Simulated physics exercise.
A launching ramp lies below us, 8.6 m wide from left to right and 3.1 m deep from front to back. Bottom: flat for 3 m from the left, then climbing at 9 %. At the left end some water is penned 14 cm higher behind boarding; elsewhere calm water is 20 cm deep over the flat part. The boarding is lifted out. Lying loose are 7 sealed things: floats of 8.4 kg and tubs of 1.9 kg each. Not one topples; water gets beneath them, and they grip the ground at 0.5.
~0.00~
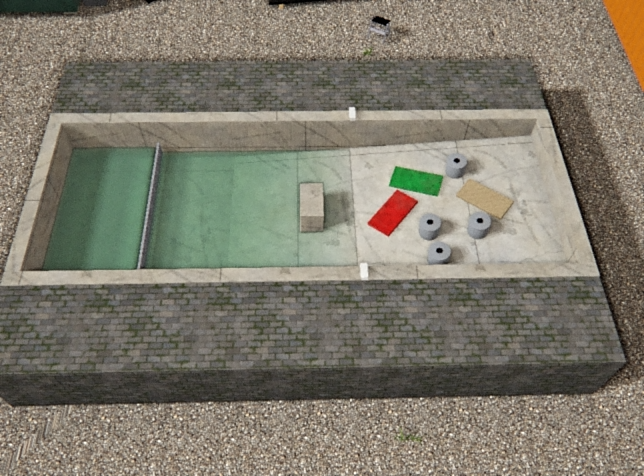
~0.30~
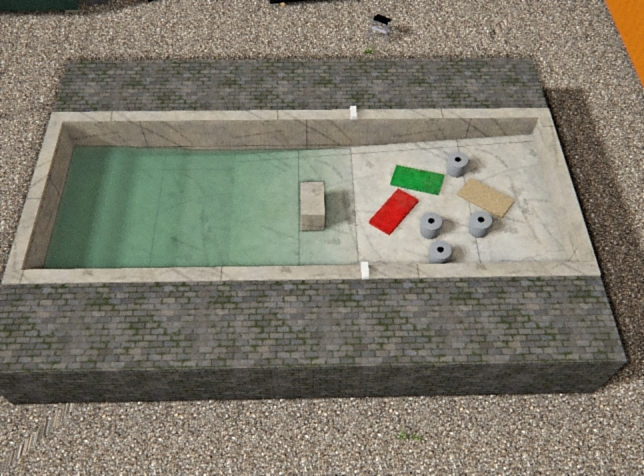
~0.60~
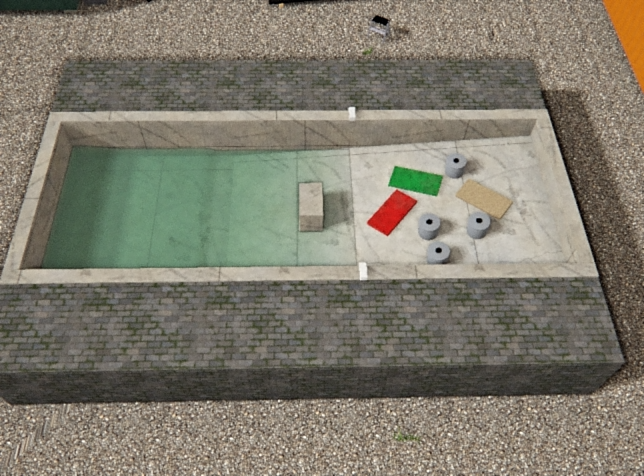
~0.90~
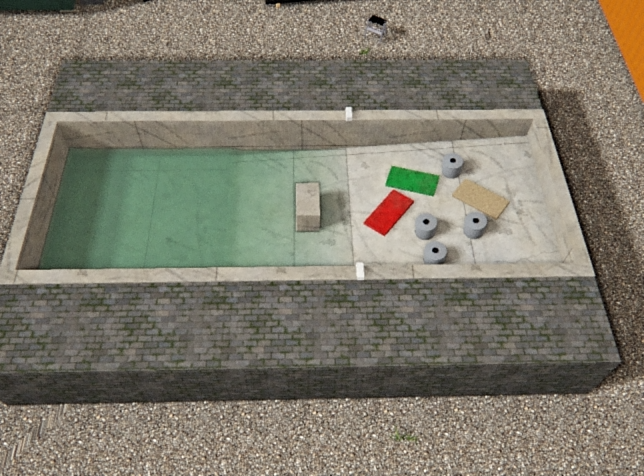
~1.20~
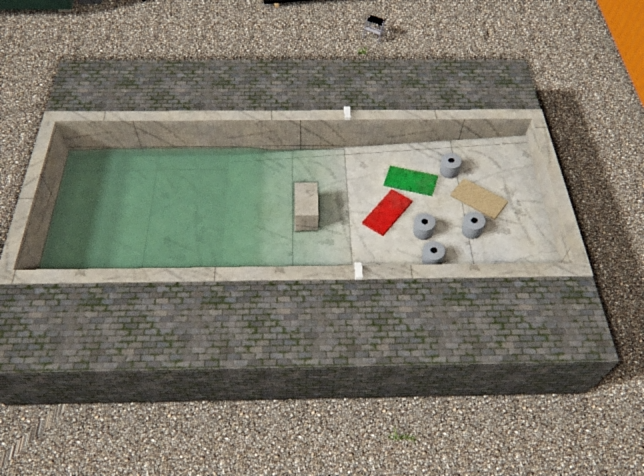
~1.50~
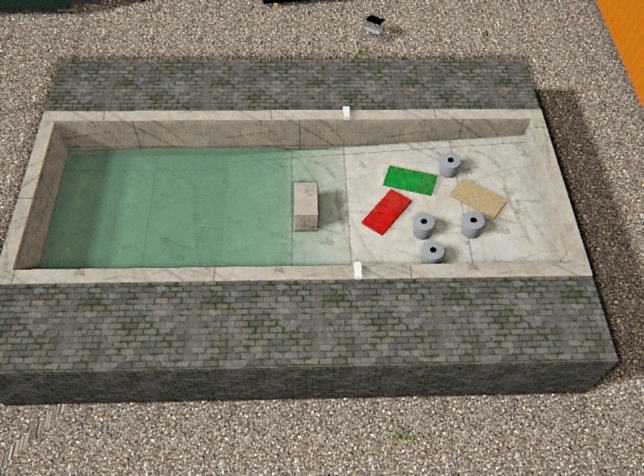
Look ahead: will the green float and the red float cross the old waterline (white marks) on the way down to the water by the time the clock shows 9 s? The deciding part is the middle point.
Green float: Beyond, red float: Beyond.
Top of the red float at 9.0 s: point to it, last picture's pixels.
Somewhere around (331, 231), I'd say.
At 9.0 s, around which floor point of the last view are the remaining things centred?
They're centred close to (369, 221).
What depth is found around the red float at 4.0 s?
Near 6 cm deep.
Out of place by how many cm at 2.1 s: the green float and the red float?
I'd say about 0 and 0 centimetres.
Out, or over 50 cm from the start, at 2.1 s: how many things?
The answer is 0.
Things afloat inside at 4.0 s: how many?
At that time the total is 1.
After 2.1 s the green float is near (411, 179), 0.0 m from its start, aground; the red float is near (387, 211), 0.0 m from its start, aground; 0 of 7 are over the mark; 0 afloat.
After 4.0 s the green float is near (411, 179), 0.0 m from its start, aground; the red float is near (391, 210), 0.1 m from its start, afloat; 0 of 7 are over the mark; 1 afloat.
After 6.3 s the green float is near (367, 180), 0.8 m from its start, afloat; the red float is near (344, 216), 0.8 m from its start, afloat; 1 of 7 are over the mark; 4 afloat.
After 9.0 s the green float is near (259, 163), 2.8 m from its start, afloat; the red float is near (331, 231), 1.1 m from its start, afloat; 4 of 7 are over the mark; 4 afloat.
